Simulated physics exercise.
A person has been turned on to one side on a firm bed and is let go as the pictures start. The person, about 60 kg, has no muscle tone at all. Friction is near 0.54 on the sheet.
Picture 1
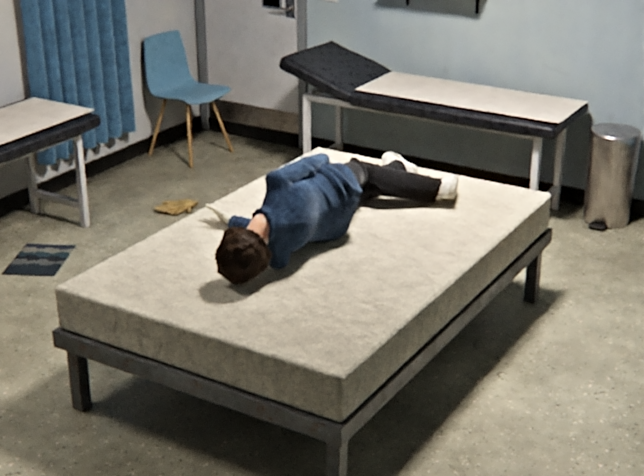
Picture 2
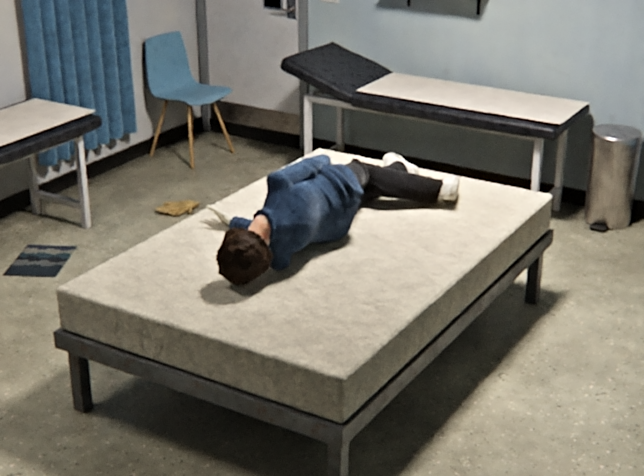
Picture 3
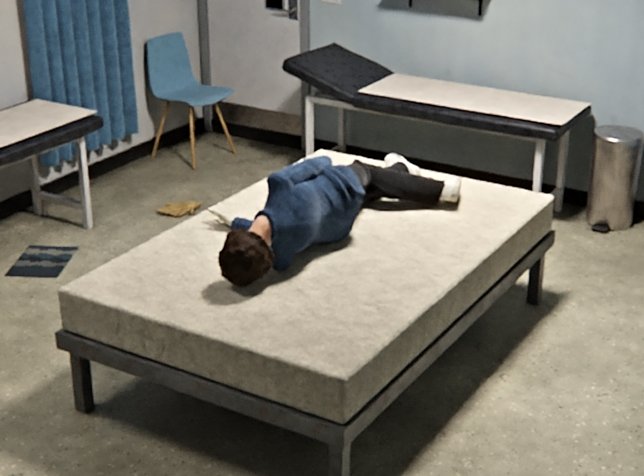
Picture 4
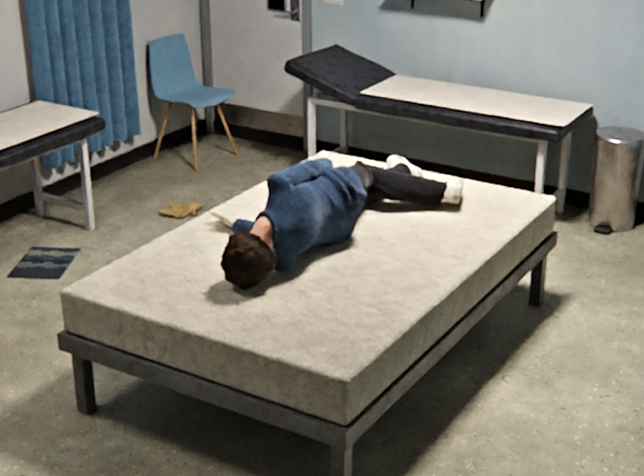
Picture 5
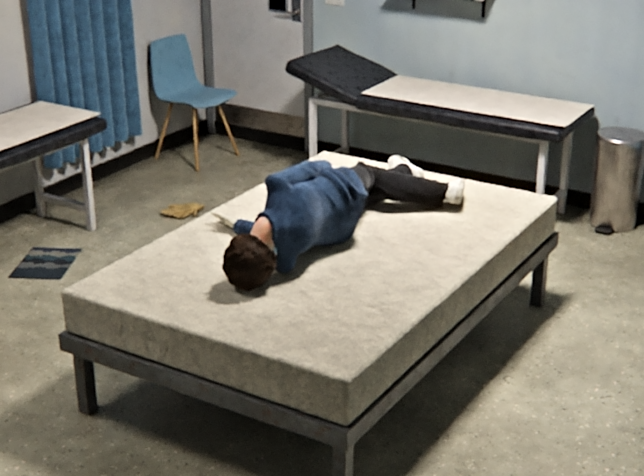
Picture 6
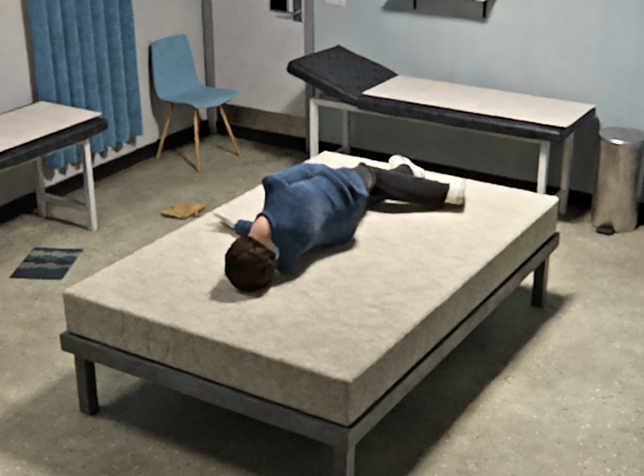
In a room with padded tables and a blue chair, a dark-haired person in a blue top and dark trousers lay on their side on a large bare mattress, barely shifting at all.
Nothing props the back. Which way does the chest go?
In the end the chest rolls forwards.
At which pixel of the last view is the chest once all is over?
At about (246, 227).
Then, 0.26 s after the last picture the chest is turned 130° from lying flat on the back, near (268, 224) in the last picture's view.
Then, 0.66 s after the last picture the chest is turned 150° from lying flat on the back, near (258, 227) in the last picture's view.
Then, 1.26 s after the last picture the chest is turned 160° from lying flat on the back, near (254, 226) in the last picture's view.
At rest, chest rolls forwards.
